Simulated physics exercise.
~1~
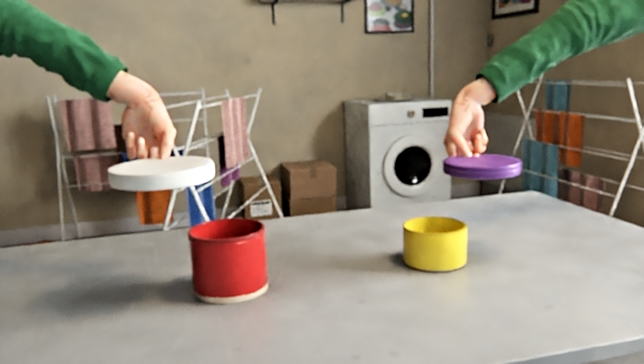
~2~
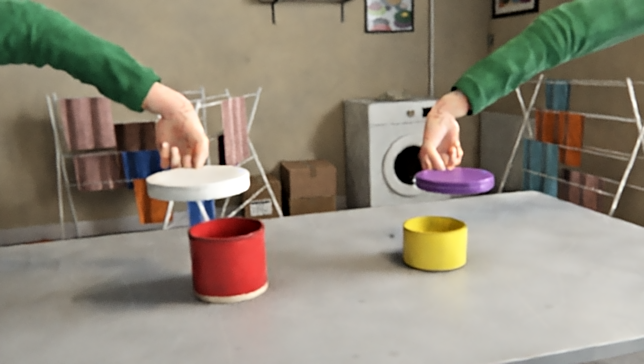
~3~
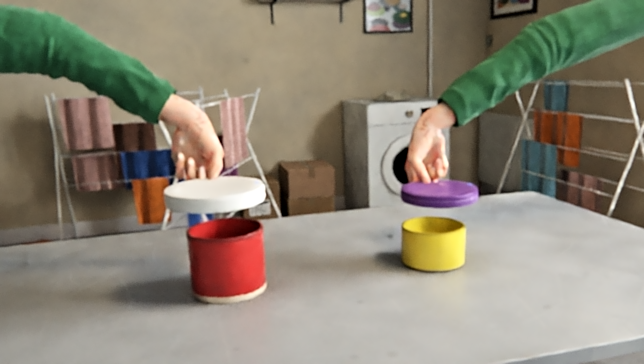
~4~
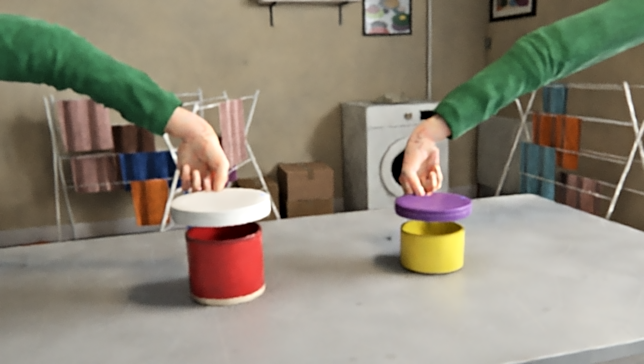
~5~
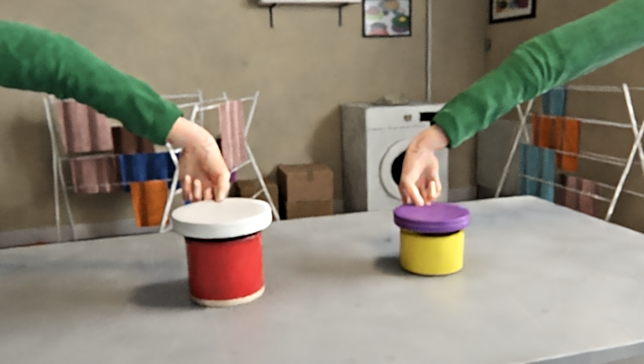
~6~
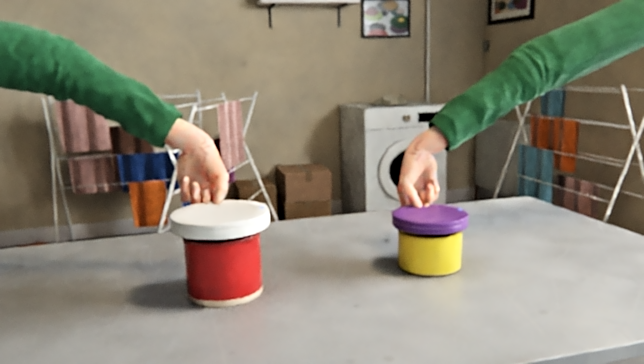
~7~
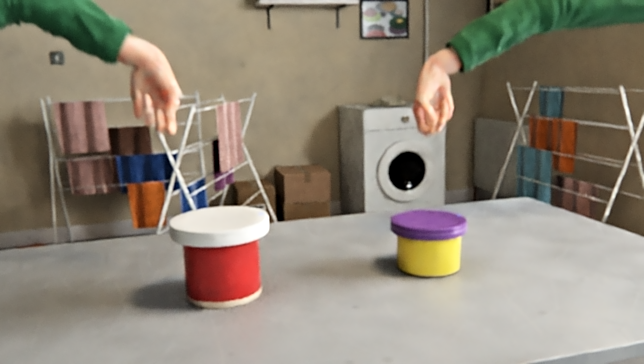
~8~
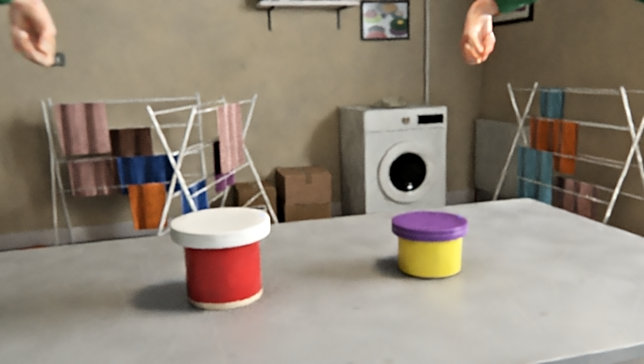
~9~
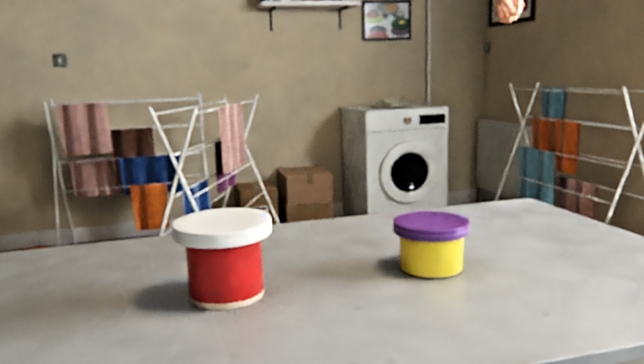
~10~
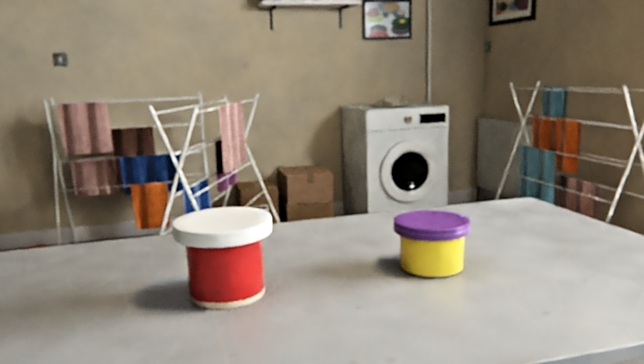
The video shows two green-sleeved hands lowering a white lid onto a red container on the left and a purple lid onto a smaller yellow container on the right, then releasing them and withdrawing, leaving both containers covered on a gray table in a laundry room.
